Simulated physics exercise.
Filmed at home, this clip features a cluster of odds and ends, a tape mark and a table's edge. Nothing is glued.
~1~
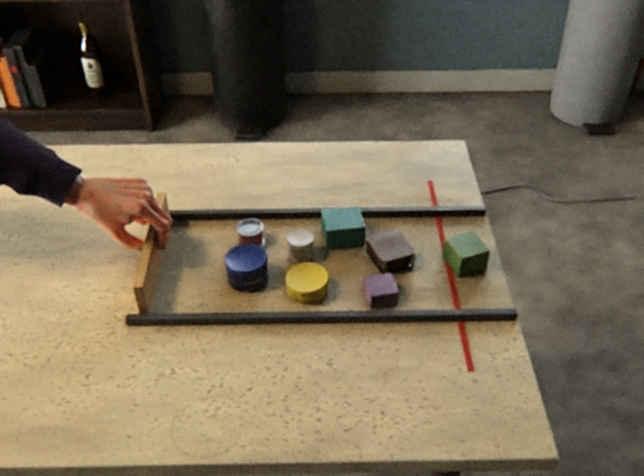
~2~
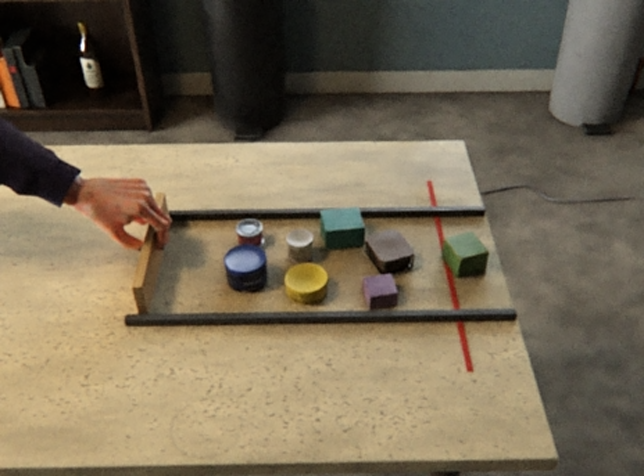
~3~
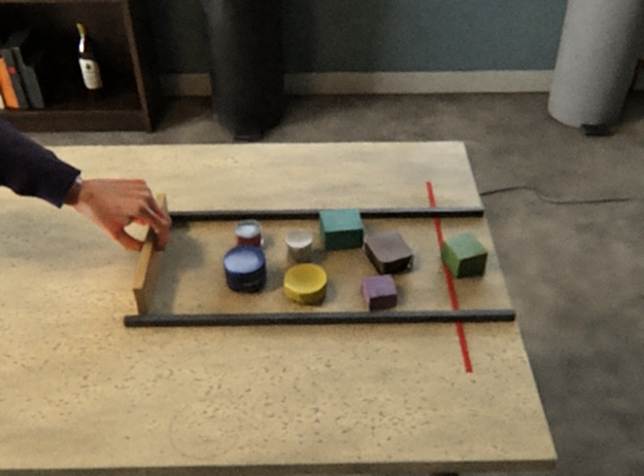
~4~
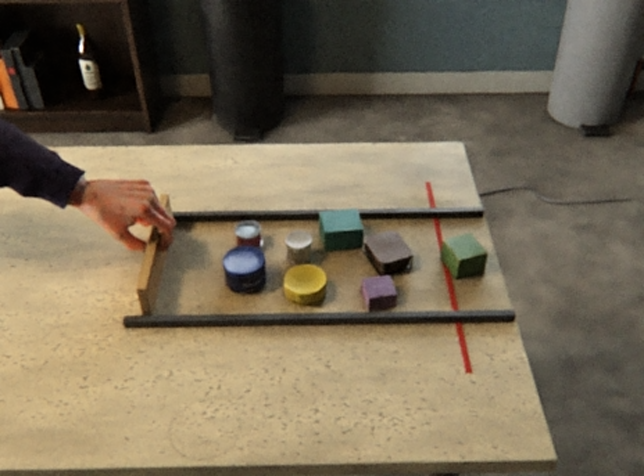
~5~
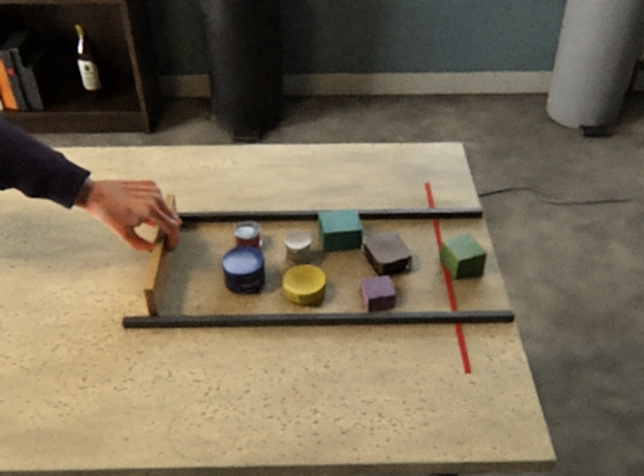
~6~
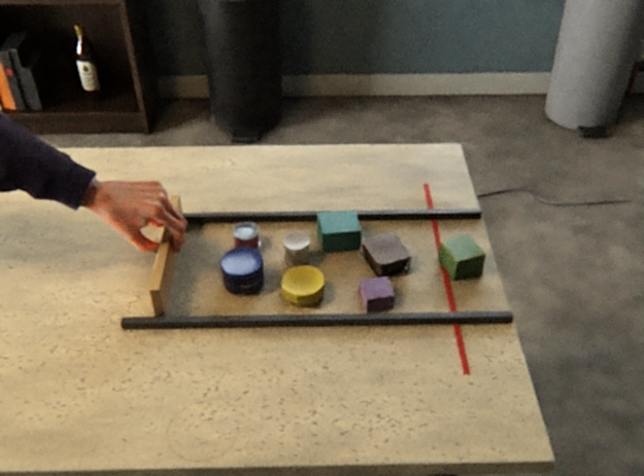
Wooden board held by a hand sliding slightly right between dark rails, toward tubs and blocks sitting still near red tape.
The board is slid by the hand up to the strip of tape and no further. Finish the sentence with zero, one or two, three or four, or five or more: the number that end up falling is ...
The number that end up falling is one or two.
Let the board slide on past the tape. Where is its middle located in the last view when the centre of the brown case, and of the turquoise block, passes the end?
(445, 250) and (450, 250), roughly.
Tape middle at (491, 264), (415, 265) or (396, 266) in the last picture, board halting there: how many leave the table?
Going through each try, you'd get 8, 1 and 0.
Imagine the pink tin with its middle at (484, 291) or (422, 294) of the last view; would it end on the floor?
Case one, it ends up off; case two, it ends up off.
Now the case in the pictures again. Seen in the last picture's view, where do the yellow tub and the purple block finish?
First at (473, 296); second at (499, 281).
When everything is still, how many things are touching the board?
The count in contact is 4.
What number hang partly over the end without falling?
3.
Soon after, none off yet; green block at rest near (461, 257); brown case at rest near (386, 255); purple block at rest near (377, 294).
After that, none off yet; green block at rest near (461, 257); brown case displaced about its own width near (412, 253); purple block displaced about its own width near (420, 292).
In the end, the number that fall off is one or two; gone, green block.
